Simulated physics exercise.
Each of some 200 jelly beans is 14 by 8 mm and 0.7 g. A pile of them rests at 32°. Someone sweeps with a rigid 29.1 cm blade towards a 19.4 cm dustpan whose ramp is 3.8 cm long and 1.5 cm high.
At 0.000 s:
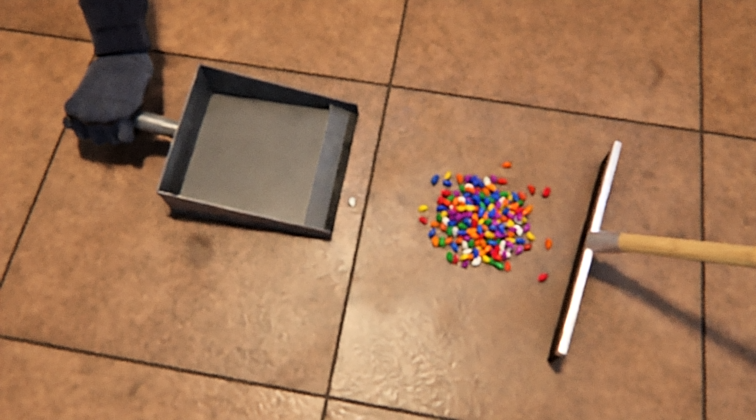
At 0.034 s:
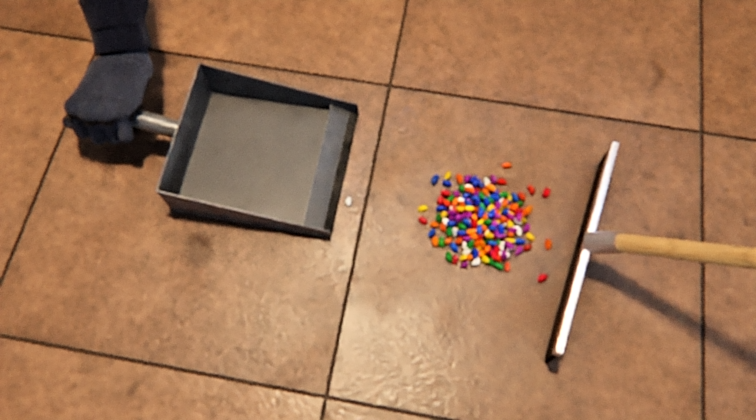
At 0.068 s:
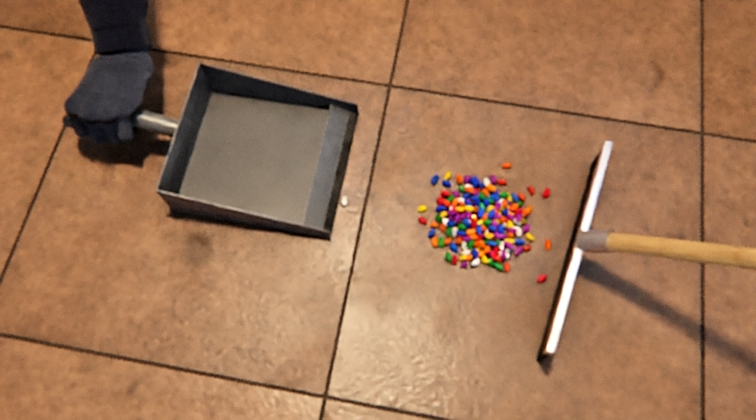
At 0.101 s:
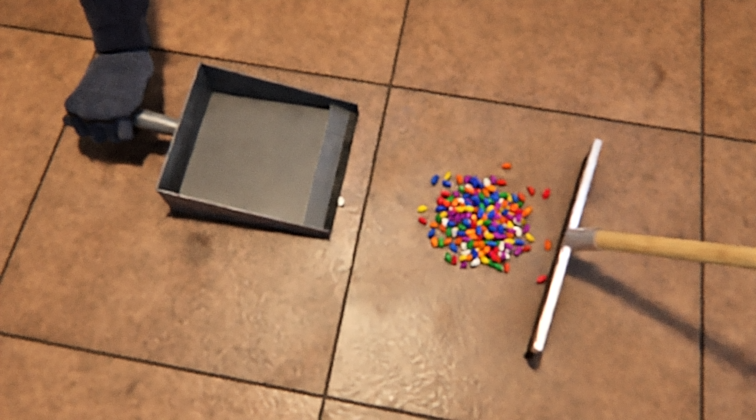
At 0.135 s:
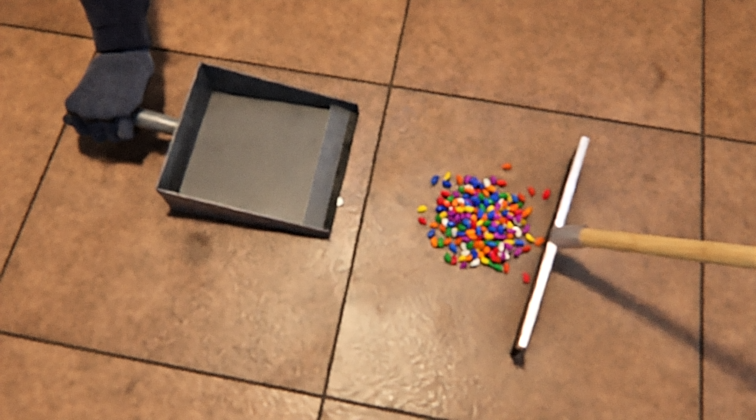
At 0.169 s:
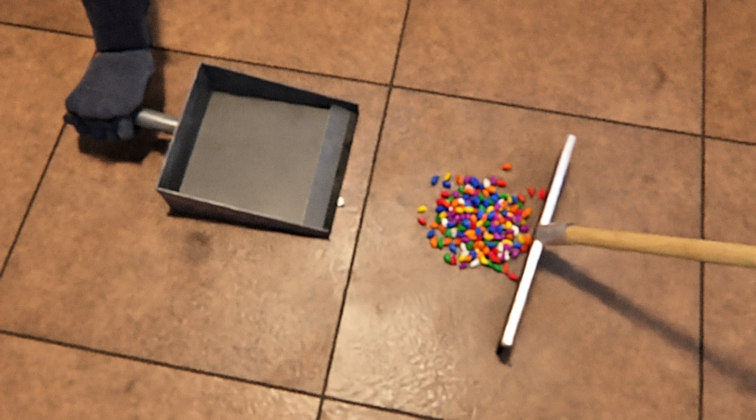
A gloved hand held a dark dustpan still on the tiled floor while a wide blade on a wooden handle slid left, reaching the right edge of a colorful jelly bean pile and nudging a few.
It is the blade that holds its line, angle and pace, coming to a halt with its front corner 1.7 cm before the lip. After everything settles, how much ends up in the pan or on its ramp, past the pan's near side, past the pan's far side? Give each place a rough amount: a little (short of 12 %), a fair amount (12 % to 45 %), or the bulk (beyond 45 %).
Pan: A fair amount; near side: A little; far side: A little.
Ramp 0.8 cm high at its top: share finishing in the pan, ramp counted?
In that case roughly 20 percent.
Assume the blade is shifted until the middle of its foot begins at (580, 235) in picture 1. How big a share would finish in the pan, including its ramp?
Some 25 per cent.
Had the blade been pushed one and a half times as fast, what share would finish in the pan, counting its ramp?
In that case roughly 20 percent.
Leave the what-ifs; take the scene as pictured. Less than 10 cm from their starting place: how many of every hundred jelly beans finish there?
Around 0 per cent, give or take.
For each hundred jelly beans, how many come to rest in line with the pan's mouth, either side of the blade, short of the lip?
Around 70 in a hundred.
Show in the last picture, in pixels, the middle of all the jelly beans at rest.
I'd say roughly (351, 184).
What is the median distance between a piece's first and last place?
About 18 cm.
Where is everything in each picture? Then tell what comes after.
The first frame shows blade from (561, 352) to (615, 149), moved 0.0 cm, 0 of the pieces shifted so far; middle of the pieces at (486, 216); pan at (255, 159).
The second frame shows blade from (557, 352) to (612, 149), moved 0.3 cm, 1 of the pieces shifted so far; middle of the pieces at (485, 217).
The third frame shows blade from (549, 351) to (606, 148), moved 1.2 cm, 1 of the pieces shifted so far; middle of the pieces at (485, 217).
The fourth frame shows blade from (536, 348) to (595, 146), moved 2.6 cm, 1 of the pieces shifted so far; middle of the pieces at (478, 218).
The fifth frame shows blade from (521, 345) to (582, 144), moved 4.3 cm, 3 of the pieces shifted so far; middle of the pieces at (478, 218).
The sixth frame shows blade from (506, 342) to (569, 142), moved 6.0 cm, 5 of the pieces shifted so far; middle of the pieces at (478, 219); pan at (255, 157). Its pace works out near 0.51 m/s, heading 4 degrees away from the viewer's side.
Then, at 0.39 s, middle of the blade 15 cm from the lip; 0 % over the lip, far side 0 %, near side 10 %.
After 0.54 s, middle of the blade 8 cm from the lip; 0 % over the lip, far side 0 %, near side 5 %.
After 0.81 s, middle of the blade 4 cm from the lip; 15 % over the lip, far side 5 %, near side 5 %.
At rest (2.3 s), pan 15 %, near side 5 %, far side 5 %, in front of the lip or behind the blade 70 %.
